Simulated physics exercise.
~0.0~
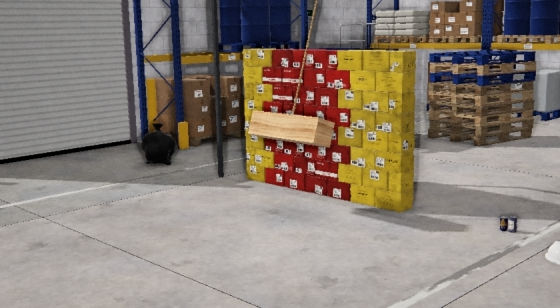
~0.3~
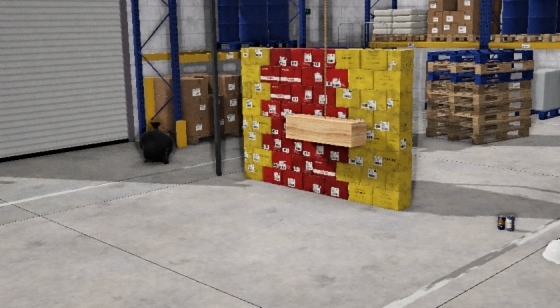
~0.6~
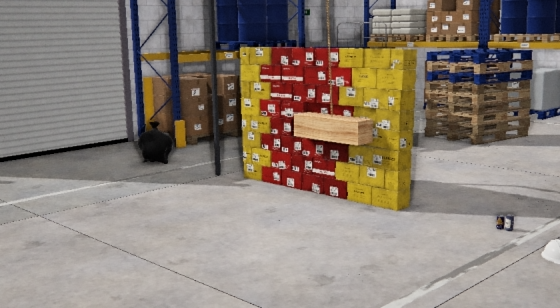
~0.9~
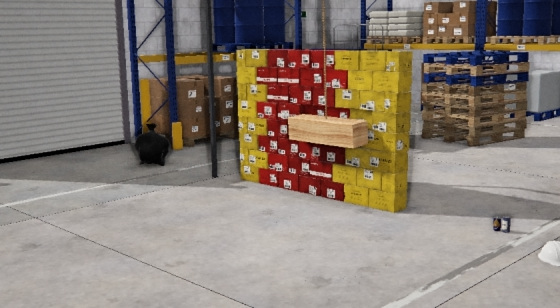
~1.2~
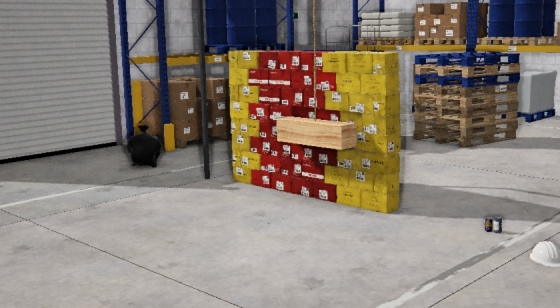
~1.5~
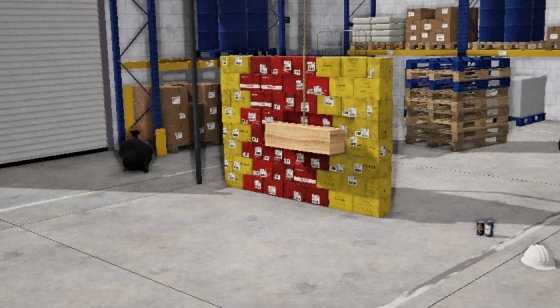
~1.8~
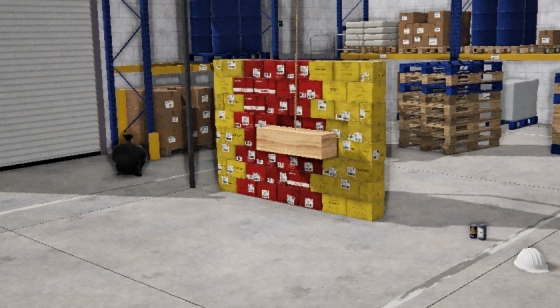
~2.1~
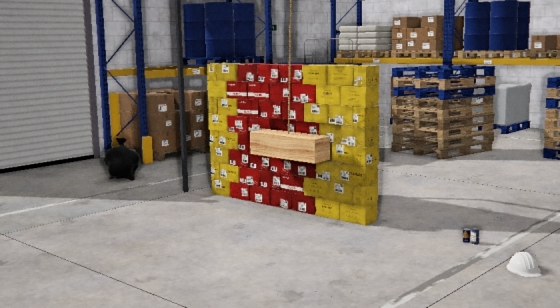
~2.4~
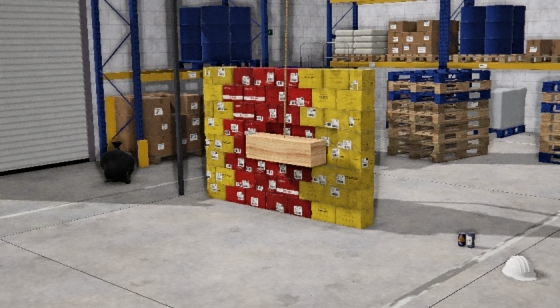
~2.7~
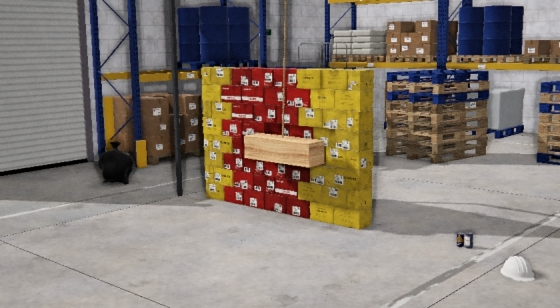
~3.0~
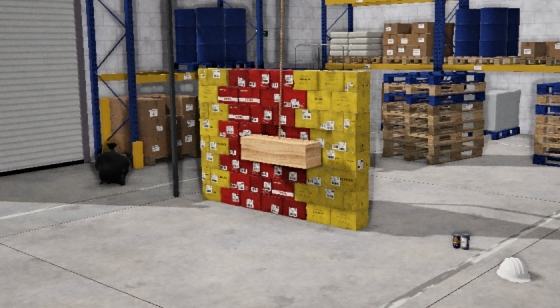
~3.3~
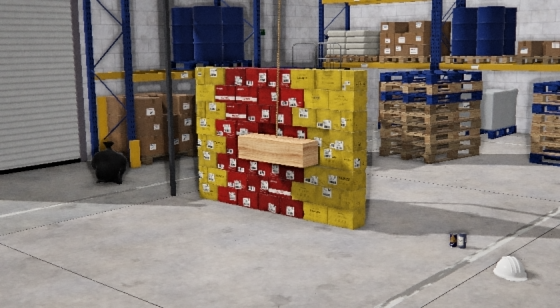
In a warehouse, a short timber beam hanging crosswise from a line swung in toward a wall of red and yellow parcels, turned slightly and settled in front of it, while the view panned right and every parcel stayed standing.
